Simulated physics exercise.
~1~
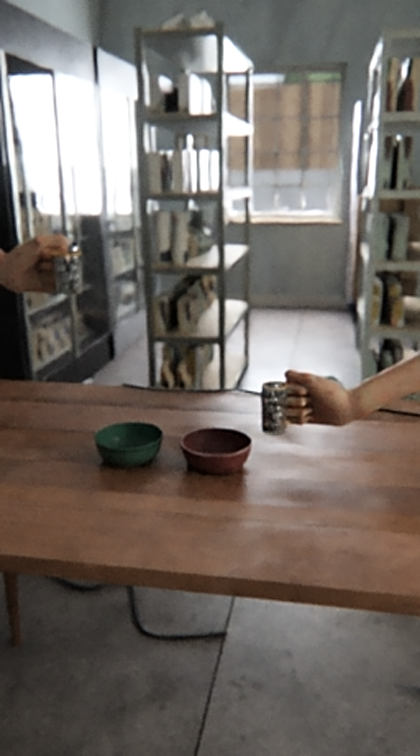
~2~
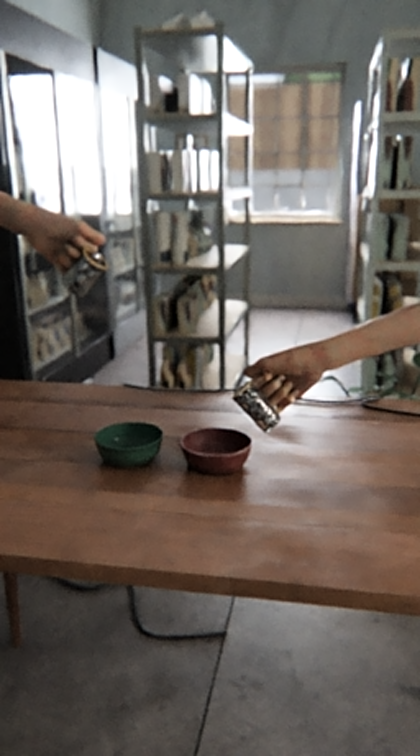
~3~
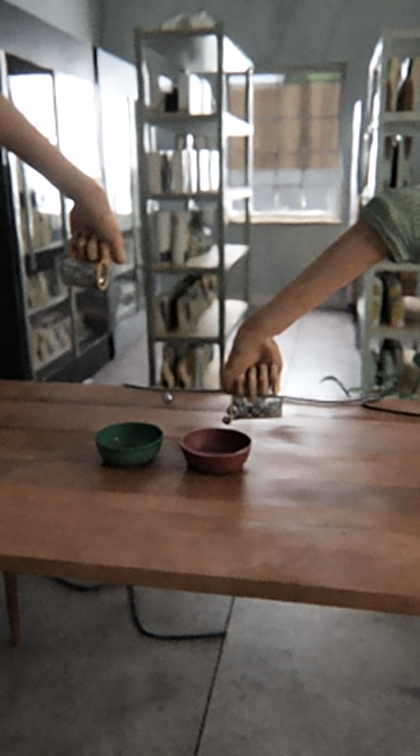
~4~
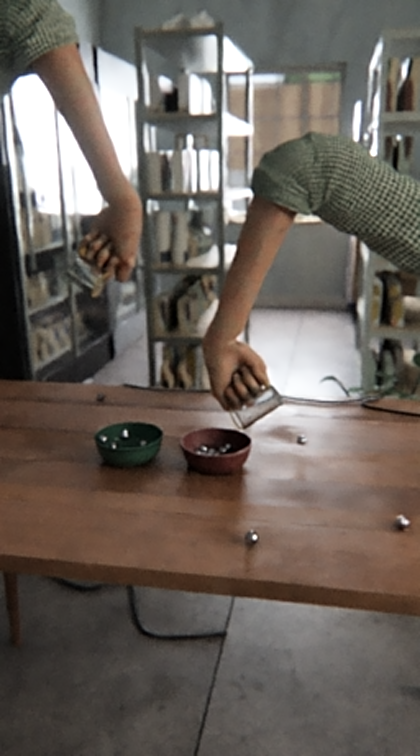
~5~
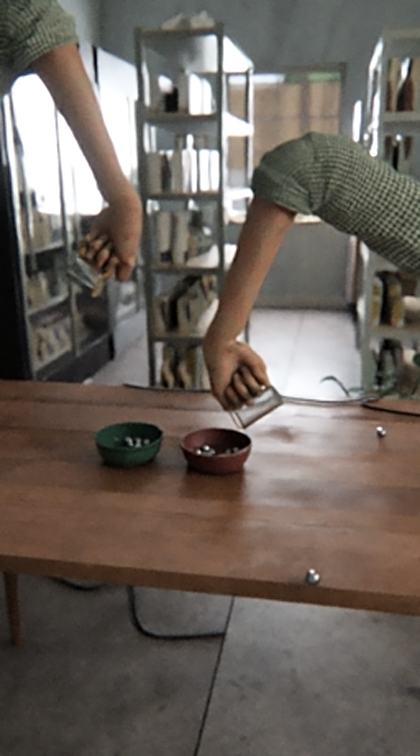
On a wooden table, two hands tip cups of small shiny balls into green and red bowls, some scattering and rolling away.
